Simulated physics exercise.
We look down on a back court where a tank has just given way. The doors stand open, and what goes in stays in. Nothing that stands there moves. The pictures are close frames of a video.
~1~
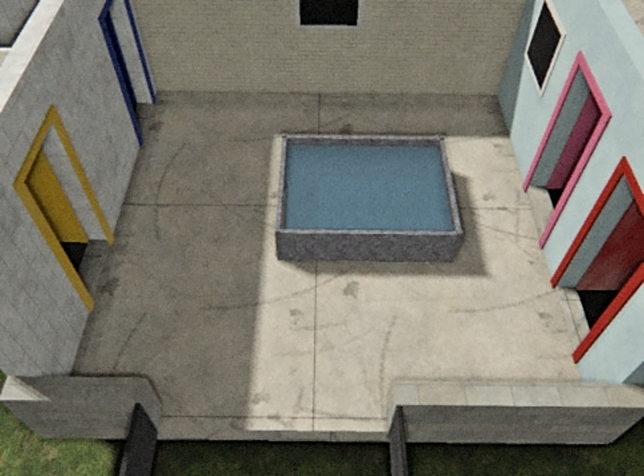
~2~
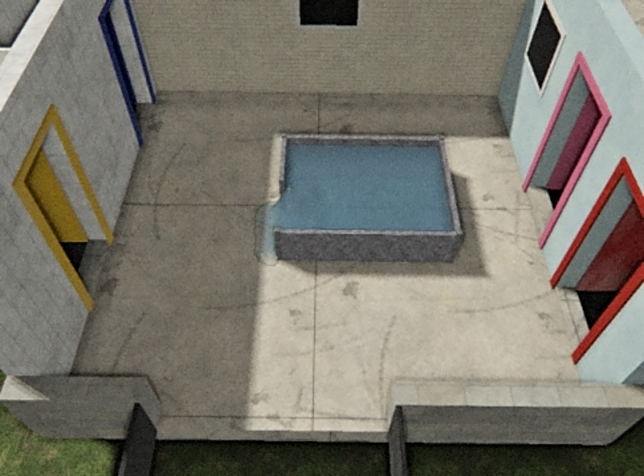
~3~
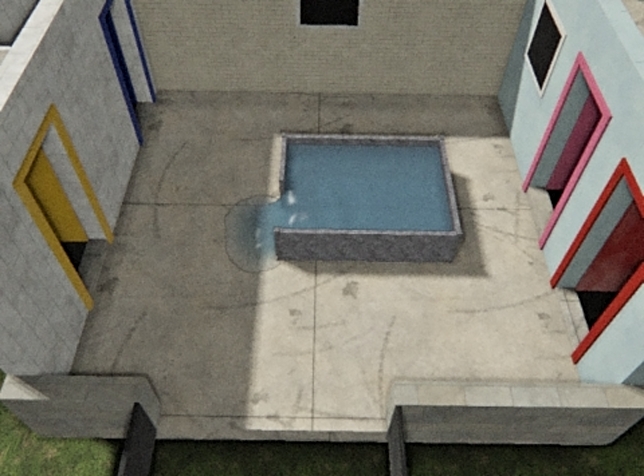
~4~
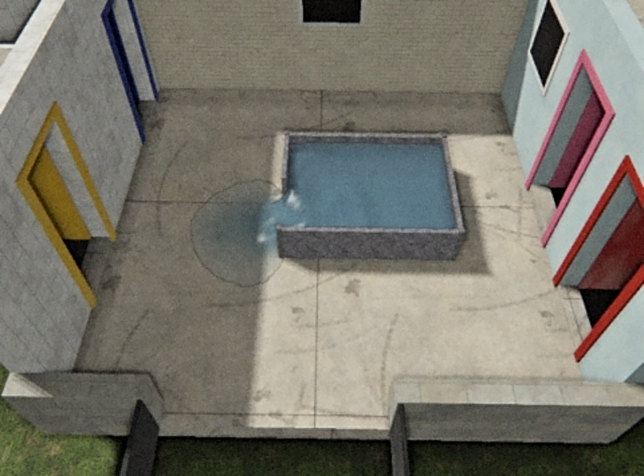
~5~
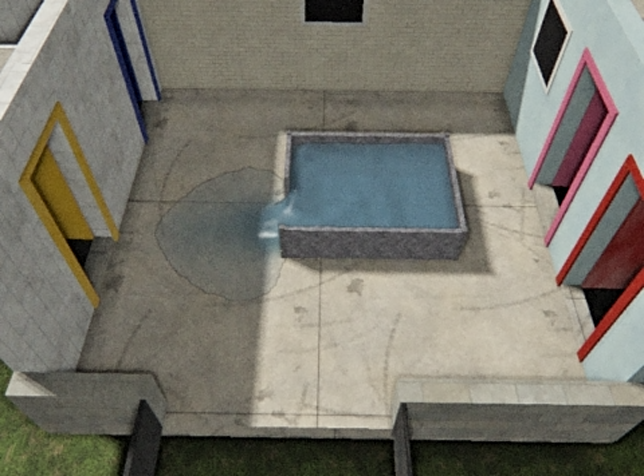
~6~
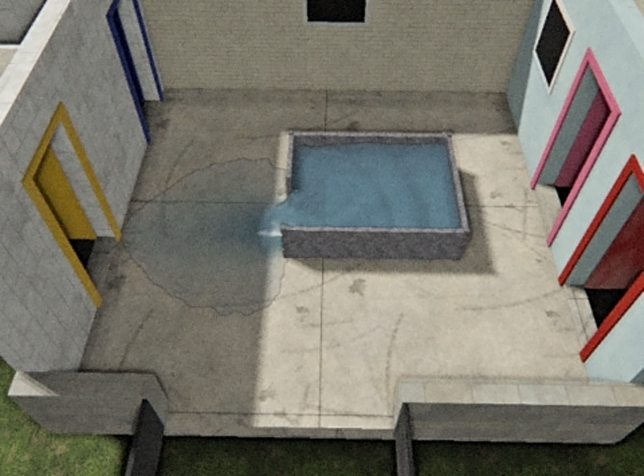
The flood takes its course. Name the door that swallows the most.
The yellow door.
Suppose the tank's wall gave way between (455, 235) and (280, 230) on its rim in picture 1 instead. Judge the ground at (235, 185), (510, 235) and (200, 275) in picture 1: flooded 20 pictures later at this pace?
As listed: Not flooded, flooded, free of water.
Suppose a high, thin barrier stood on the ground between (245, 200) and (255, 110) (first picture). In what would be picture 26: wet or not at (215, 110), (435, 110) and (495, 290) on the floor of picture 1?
One after the other: Wet, clear, dry.
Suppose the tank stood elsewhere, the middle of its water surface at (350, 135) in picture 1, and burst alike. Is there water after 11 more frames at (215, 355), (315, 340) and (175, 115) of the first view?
One after the other: Not flooded, not flooded, awash.
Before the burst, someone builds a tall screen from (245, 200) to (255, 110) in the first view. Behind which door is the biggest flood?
Most goes in at the door marked yellow.
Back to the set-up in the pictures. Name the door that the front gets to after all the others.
That is the pink one.
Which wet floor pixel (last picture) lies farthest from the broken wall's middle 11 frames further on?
At about (165, 89).
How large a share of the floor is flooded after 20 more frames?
About 40 per cent.
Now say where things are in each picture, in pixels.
The first picture shows still water in the open tank at (365, 185).
In the second picture, water pours out at (283, 223) and has run to (270, 206).
In the third picture, water pours out at (283, 225) and has run to (239, 209).
In the fourth picture, the front is at (200, 219), out from the gap at (285, 223).
In the fifth picture, water pours out at (288, 223) and has run to (163, 236).
In the sixth picture, water pours out at (290, 222) and has run to (128, 239).
A moment on, water covers 20 % of the floor; red door not reached, blue door not reached, yellow door a trickle in, pink door not reached.
Next, water covers 30 % of the floor; red door not reached, blue door wet at the sill, nothing in, yellow door some in, pink door not reached.
Then, water covers 40 % of the floor; red door not reached, blue door a trickle in, yellow door a lot in, pink door not reached.
Later, water covers 80 % of the floor; red door not reached, blue door some in, yellow door a lot in, pink door not reached.
In the end, water covers 95 % of the floor; red door wet at the sill, nothing in, blue door some in, yellow door a lot in, pink door wet at the sill, nothing in; the yellow door has let in the most.
